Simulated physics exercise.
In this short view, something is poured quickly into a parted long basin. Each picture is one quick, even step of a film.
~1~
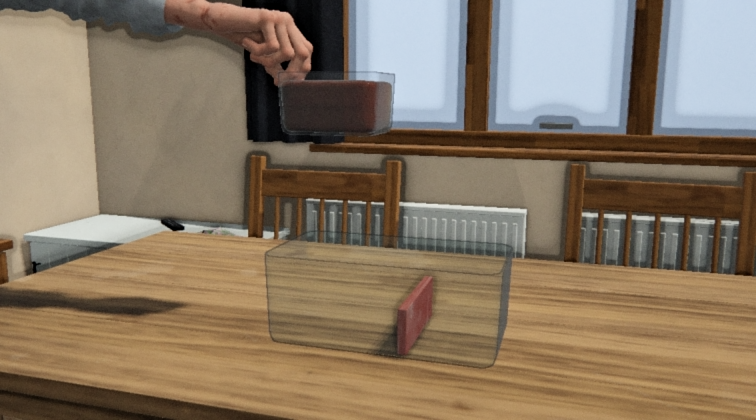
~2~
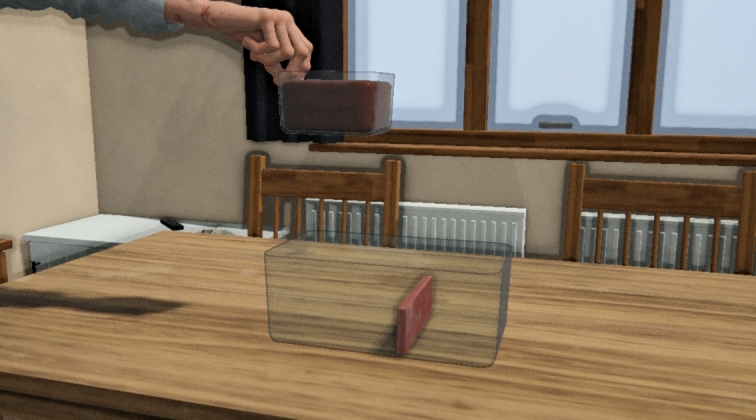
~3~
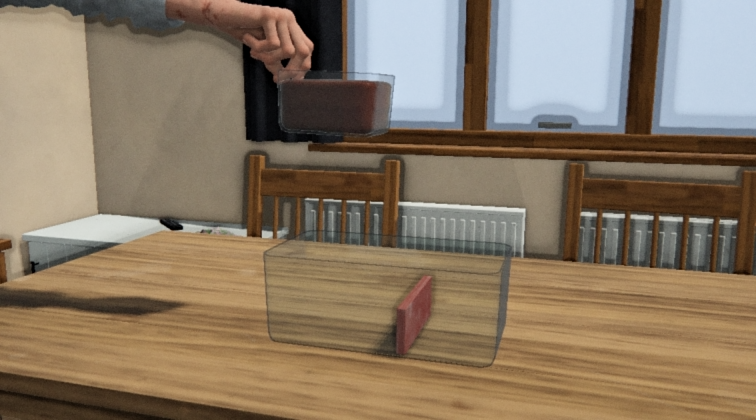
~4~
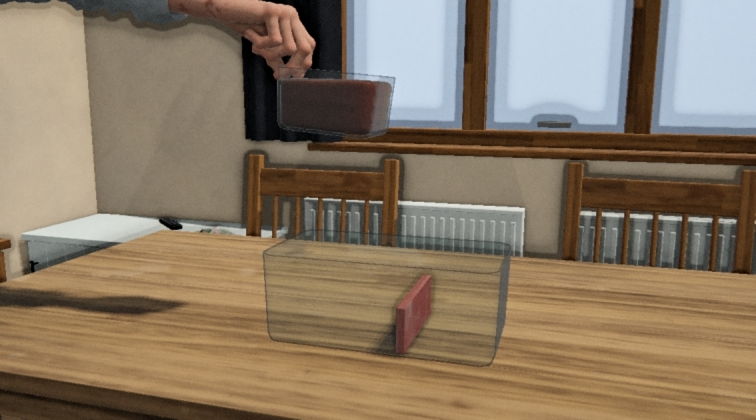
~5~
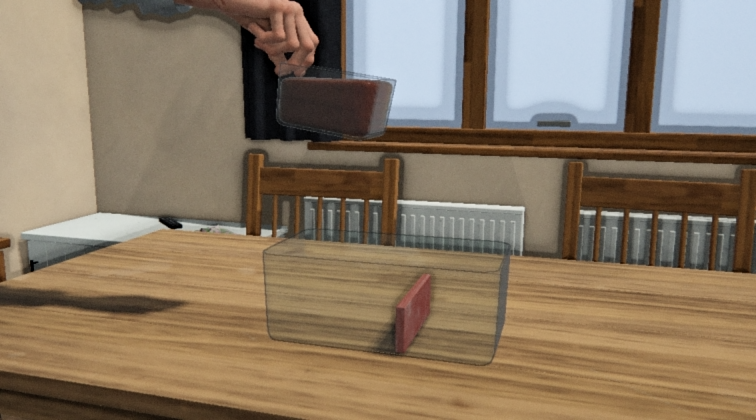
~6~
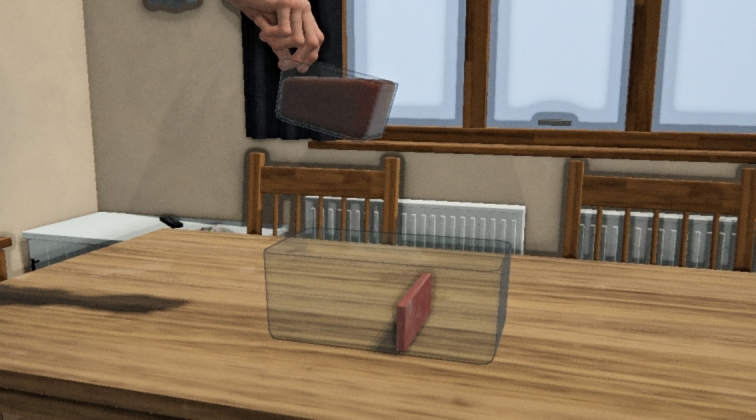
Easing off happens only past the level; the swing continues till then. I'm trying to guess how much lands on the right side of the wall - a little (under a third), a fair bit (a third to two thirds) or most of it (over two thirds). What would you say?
I would say most of it, over two thirds.
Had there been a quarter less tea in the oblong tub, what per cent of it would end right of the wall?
65 per cent.
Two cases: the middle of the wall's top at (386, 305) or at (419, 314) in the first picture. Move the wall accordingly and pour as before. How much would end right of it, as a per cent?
90 %, then 60 %.
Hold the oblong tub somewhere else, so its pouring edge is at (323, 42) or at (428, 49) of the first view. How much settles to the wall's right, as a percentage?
5 % and 75 %.
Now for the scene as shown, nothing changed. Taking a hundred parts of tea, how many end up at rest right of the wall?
It comes to some 75 per cent.
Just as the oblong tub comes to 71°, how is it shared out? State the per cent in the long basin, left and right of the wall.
Left side 0 in a hundred, right side 15 in a hundred.
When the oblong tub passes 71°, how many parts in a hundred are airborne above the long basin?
It comes to 40 per cent or so.
A moment on, the oblong tub is tipped part way and 43 per cent is still to pour, 1 is left of the wall and 17 right of it.
Next, the oblong tub is tipped right over and 6 per cent is still to pour, 8 is left of the wall and 77 right of it.
Then the oblong tub is tipped right over and 0 per cent is still to pour, 22 is left of the wall and 77 right of it.
Later the oblong tub is tipped right over and 0 per cent is still to pour, 22 is left of the wall and 77 right of it.
At rest 22 per cent lies left of the wall, 77 right of it and 1 outside.
